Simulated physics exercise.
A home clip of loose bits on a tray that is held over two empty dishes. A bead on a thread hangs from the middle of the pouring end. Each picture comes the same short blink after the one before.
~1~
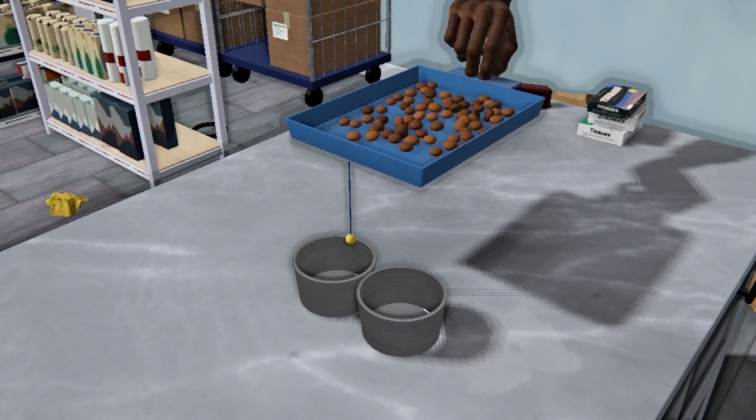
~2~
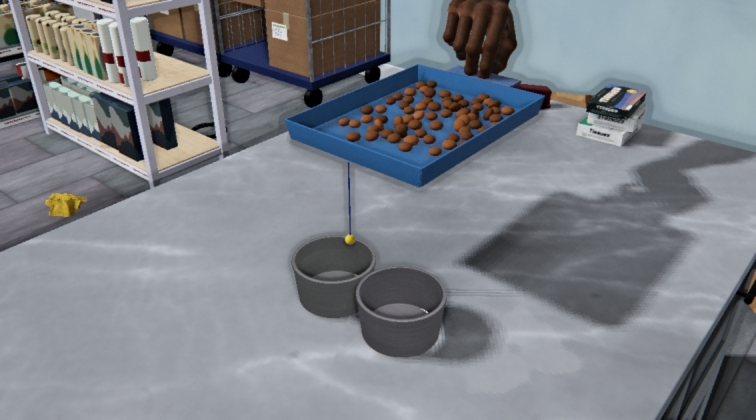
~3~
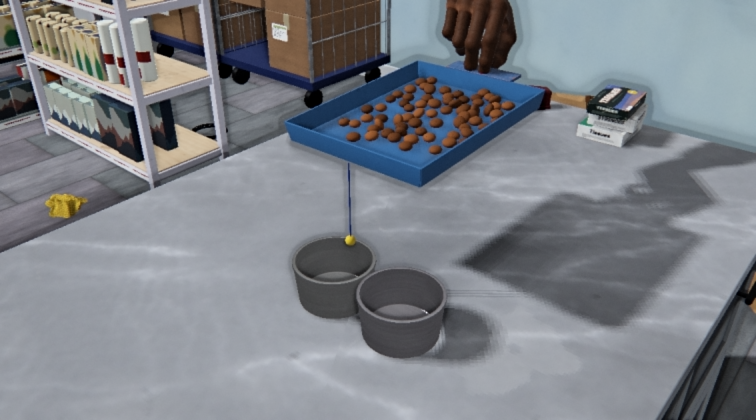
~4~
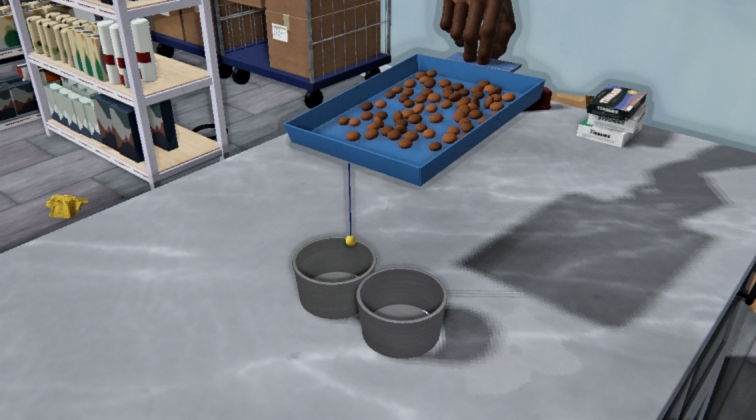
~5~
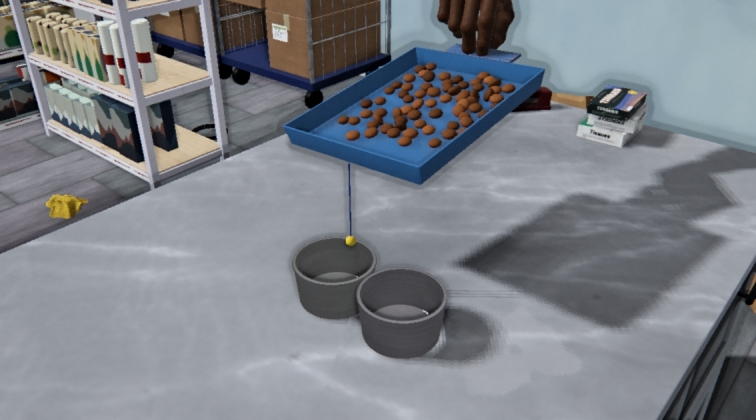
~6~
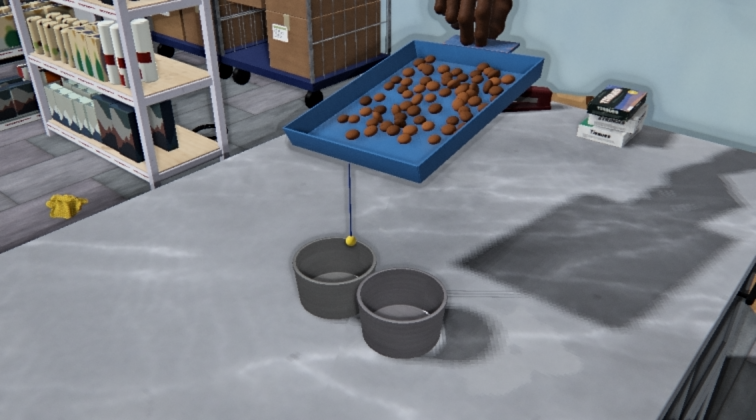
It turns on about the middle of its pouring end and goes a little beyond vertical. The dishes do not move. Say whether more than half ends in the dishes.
The two hold under half of the load.
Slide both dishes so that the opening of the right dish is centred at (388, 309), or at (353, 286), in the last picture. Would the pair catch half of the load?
At the first place the smaller part, at the second the larger part.
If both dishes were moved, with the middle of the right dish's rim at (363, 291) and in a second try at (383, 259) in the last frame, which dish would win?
The first try: The left dish. The second: The dish on the left.
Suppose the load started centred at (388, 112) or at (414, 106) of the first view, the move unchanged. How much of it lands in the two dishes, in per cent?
First some 10, then 20 per cent.
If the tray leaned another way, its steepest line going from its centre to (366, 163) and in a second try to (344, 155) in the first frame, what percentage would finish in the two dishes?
Roughly 60 per cent, and 30 per cent.
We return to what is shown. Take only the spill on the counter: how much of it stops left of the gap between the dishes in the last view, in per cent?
It comes to 100 per cent or so.
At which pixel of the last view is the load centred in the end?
Roughly at (268, 273).
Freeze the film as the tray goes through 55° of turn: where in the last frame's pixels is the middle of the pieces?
At about (331, 123).
Just after the last frame, tray tipped steeply; almost all on the tray; about a tenth in the air.
A moment on, tray tipped right over; roughly two thirds on the tray; about a tenth outside both; roughly a quarter in the air.
Further on, tray tipped past a quarter turn; roughly a quarter in the left dish; the larger part outside both.
When it is over, tray tipped past a quarter turn; not one in the right dish; roughly a quarter in the left dish; the larger part outside both.
